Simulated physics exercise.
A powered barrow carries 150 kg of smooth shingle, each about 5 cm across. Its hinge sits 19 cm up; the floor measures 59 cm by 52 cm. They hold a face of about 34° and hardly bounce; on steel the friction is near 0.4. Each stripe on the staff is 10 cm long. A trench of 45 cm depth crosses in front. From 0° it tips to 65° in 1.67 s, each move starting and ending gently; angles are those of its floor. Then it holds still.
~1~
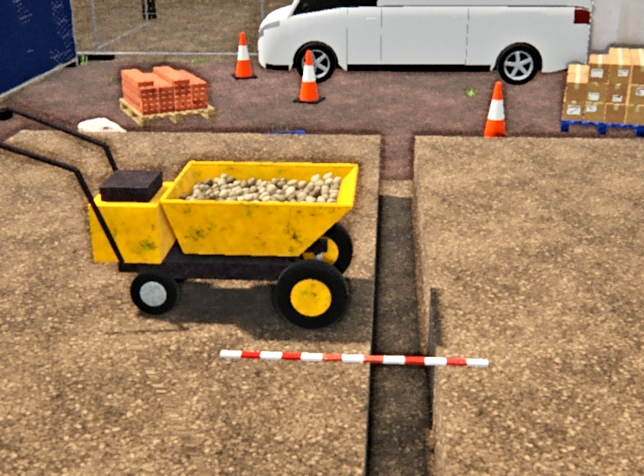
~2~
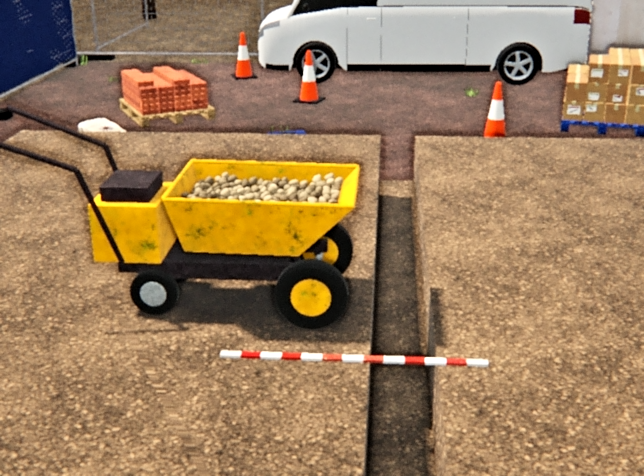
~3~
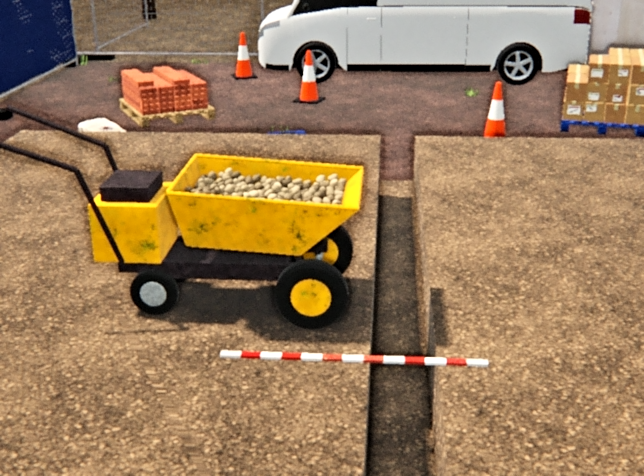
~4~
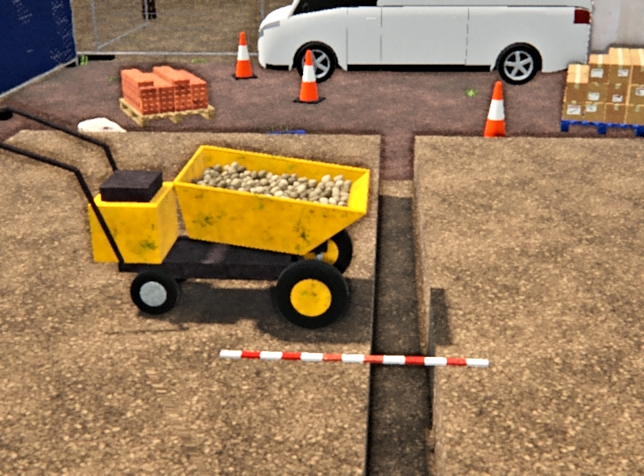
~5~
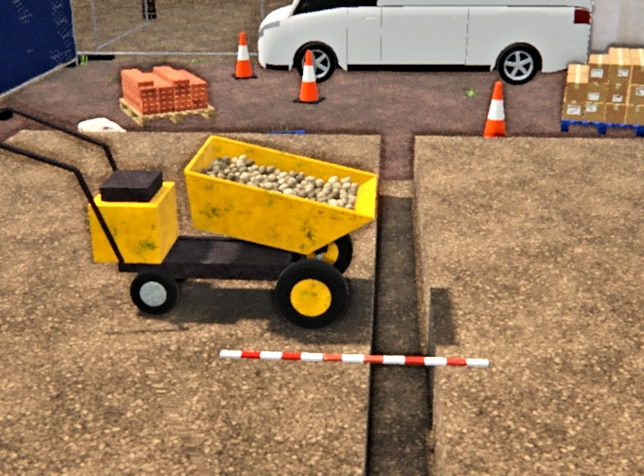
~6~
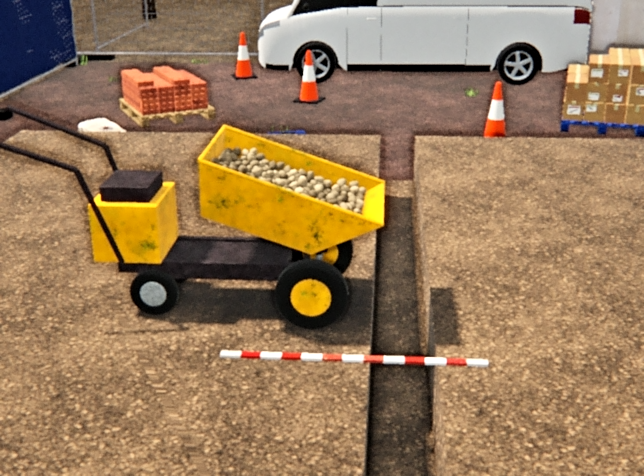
A yellow powered barrow's stone-filled tray gradually tilts down to the right beside a trench.
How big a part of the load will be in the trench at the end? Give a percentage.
About 30 per cent.
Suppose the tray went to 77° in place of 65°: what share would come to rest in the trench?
In that case some 30 per cent.
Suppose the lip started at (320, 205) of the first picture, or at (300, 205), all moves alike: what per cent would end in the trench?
About 65 and 90 per cent.
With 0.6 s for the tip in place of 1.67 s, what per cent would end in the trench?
In that case some 20 per cent.
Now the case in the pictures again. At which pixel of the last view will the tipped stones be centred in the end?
Their middle is at about (466, 303).
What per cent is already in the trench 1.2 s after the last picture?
Some 5 per cent.
Then, 0.6 s after the last picture the floor is at 55°, 100 % in the tray; the foremost stones are at (419, 253).
Then, 1.2 s after the last picture the floor is at 65°, 46 % in the tray, 4 % in the trench, 50 % past the trench; the foremost stones are at (529, 299).
Then, 1.5 s after the last picture the floor is at 65°, 18 % in the tray, 11 % in the trench, 70 % past the trench; the foremost stones are at (607, 299).
Then, 3.5 s after the last picture the floor is at 65°, 0 % in the tray, 30 % in the trench, 70 % past the trench; the foremost stones are past the picture's edge.
